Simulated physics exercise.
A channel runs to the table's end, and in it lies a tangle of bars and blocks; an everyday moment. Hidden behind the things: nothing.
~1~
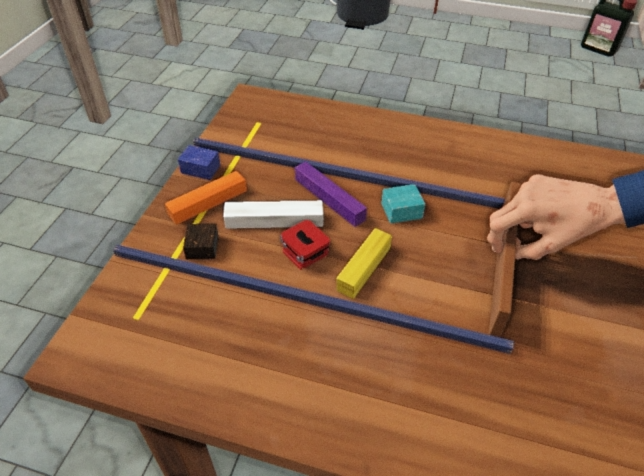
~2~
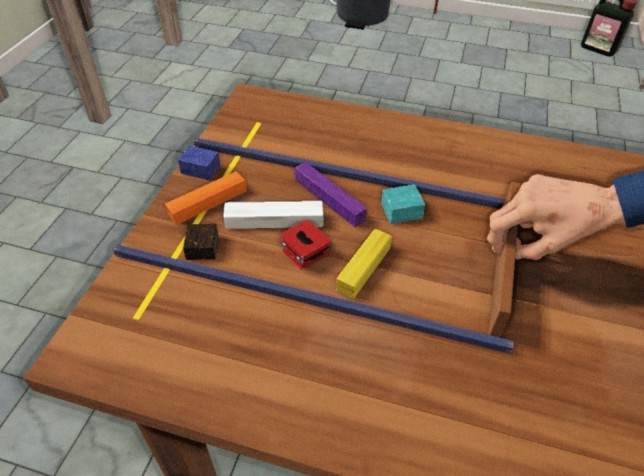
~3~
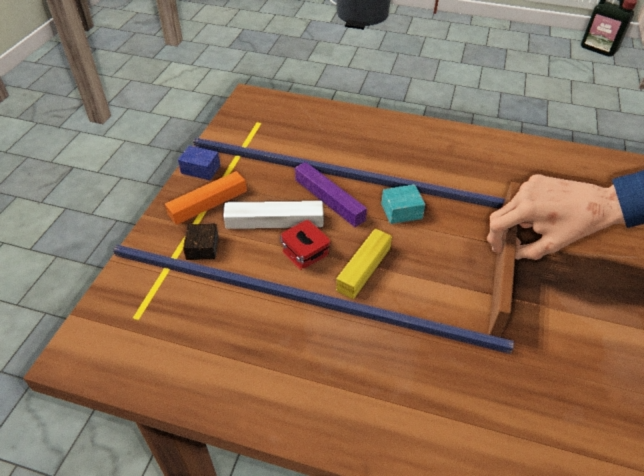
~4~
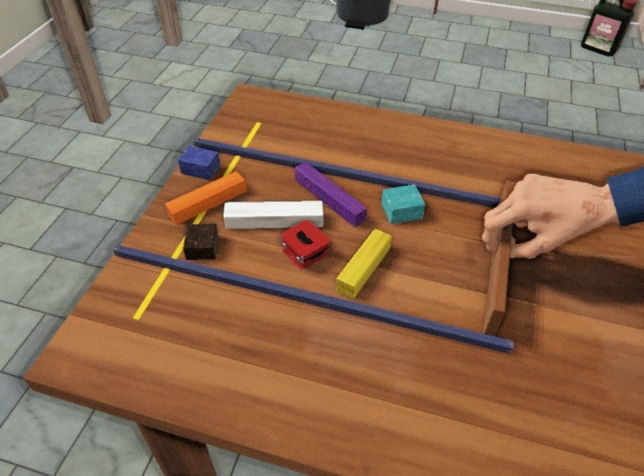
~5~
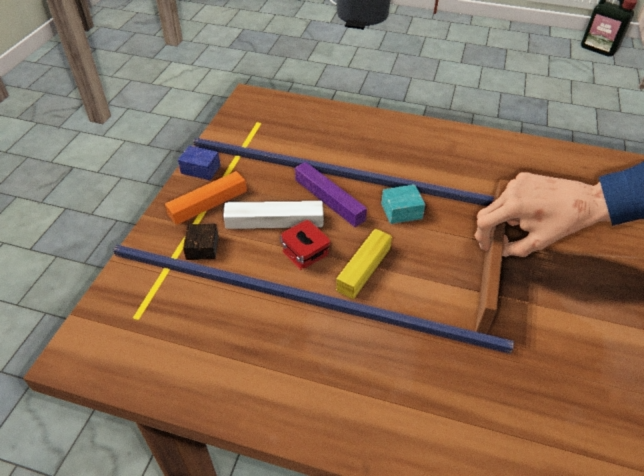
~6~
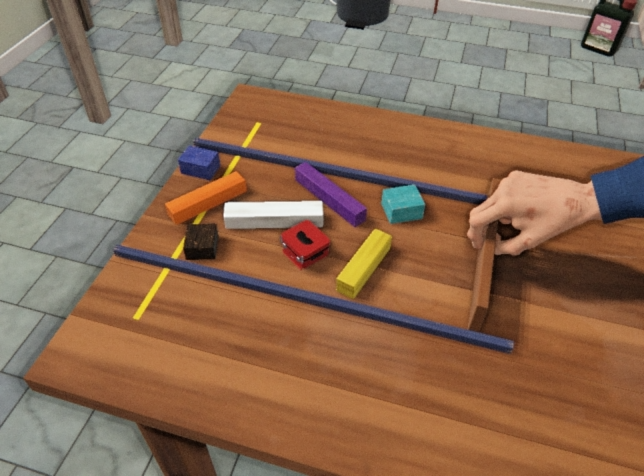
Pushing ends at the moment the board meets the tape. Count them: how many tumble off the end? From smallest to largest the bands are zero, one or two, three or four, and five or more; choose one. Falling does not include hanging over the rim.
The right band is three or four.
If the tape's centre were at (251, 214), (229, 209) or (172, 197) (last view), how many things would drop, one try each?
It would be 0, 0 and 6.
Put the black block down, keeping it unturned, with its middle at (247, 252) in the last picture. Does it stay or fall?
From there it does not fall.
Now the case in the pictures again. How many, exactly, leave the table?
4 in total.
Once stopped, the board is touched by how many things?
The answer is 3.
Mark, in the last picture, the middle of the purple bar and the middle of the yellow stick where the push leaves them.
One is at about (190, 167), the other at about (182, 222).
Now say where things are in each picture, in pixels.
In the first frame, blue block (200, 162); orange stick (207, 197); black block (201, 241); board (506, 255); tape (208, 204).
In the second frame, orange stick (207, 197); turquoise block (403, 204).
In the third frame, black block (201, 242); board (506, 255).
In the fourth frame, blue block (200, 163); purple bar (330, 193).
In the fifth frame, orange stick (207, 197); yellow stick (365, 263).
In the sixth frame, blue block (200, 163); orange stick (207, 197); black block (201, 242); board (486, 250); tape (208, 204).
A little later, none off yet; blue block at rest near (200, 163); orange stick at rest near (207, 197); black block at rest near (201, 242).
When it is over, the number that fall off is three or four; down, white stick, black block, orange stick and blue block.
